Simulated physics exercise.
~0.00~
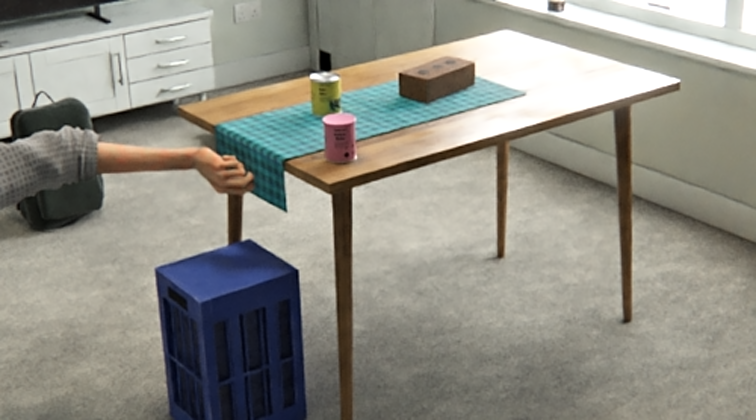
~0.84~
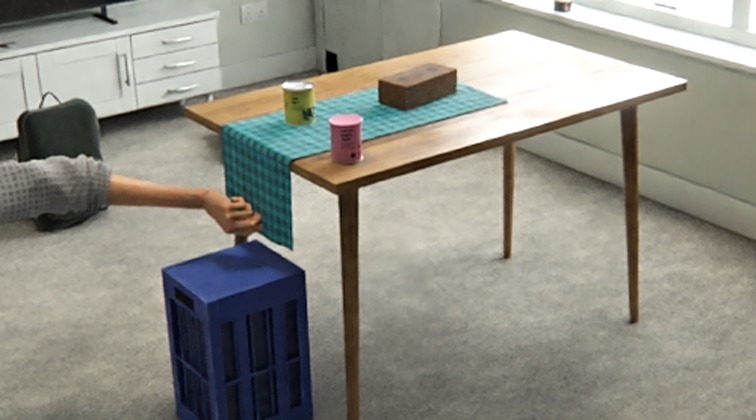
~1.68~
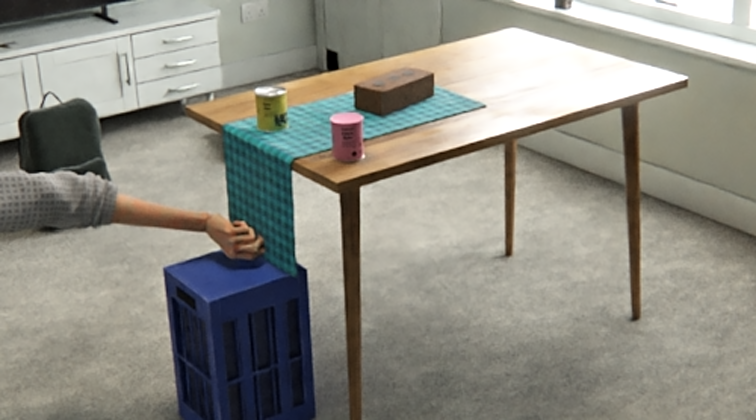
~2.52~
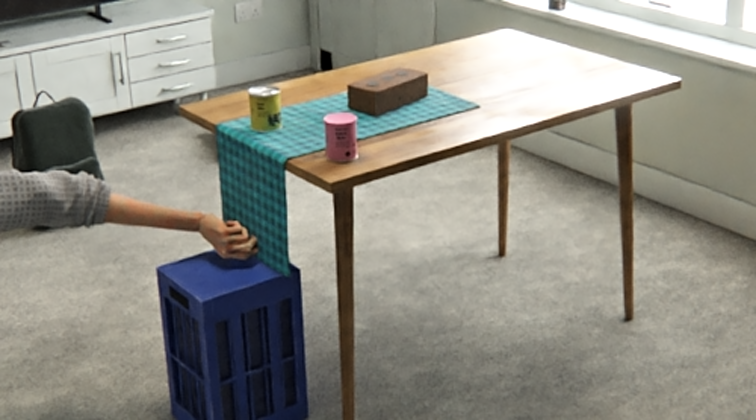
A turquoise checked cloth lies across the near left end of a wooden table, seen from slightly above in a grey-carpeted room, its end hanging above a blue crate. A yellow tin and a reddish-brown brick rest on it, with a pink tin near the table's front edge. From the left, a hand in a grey sleeve pulls the hanging end downward, and the yellow tin and brick ride left with the cloth while the pink tin stays put. The hem reaches the crate and the pulling stops, leaving both tins upright and the brick still on the table.
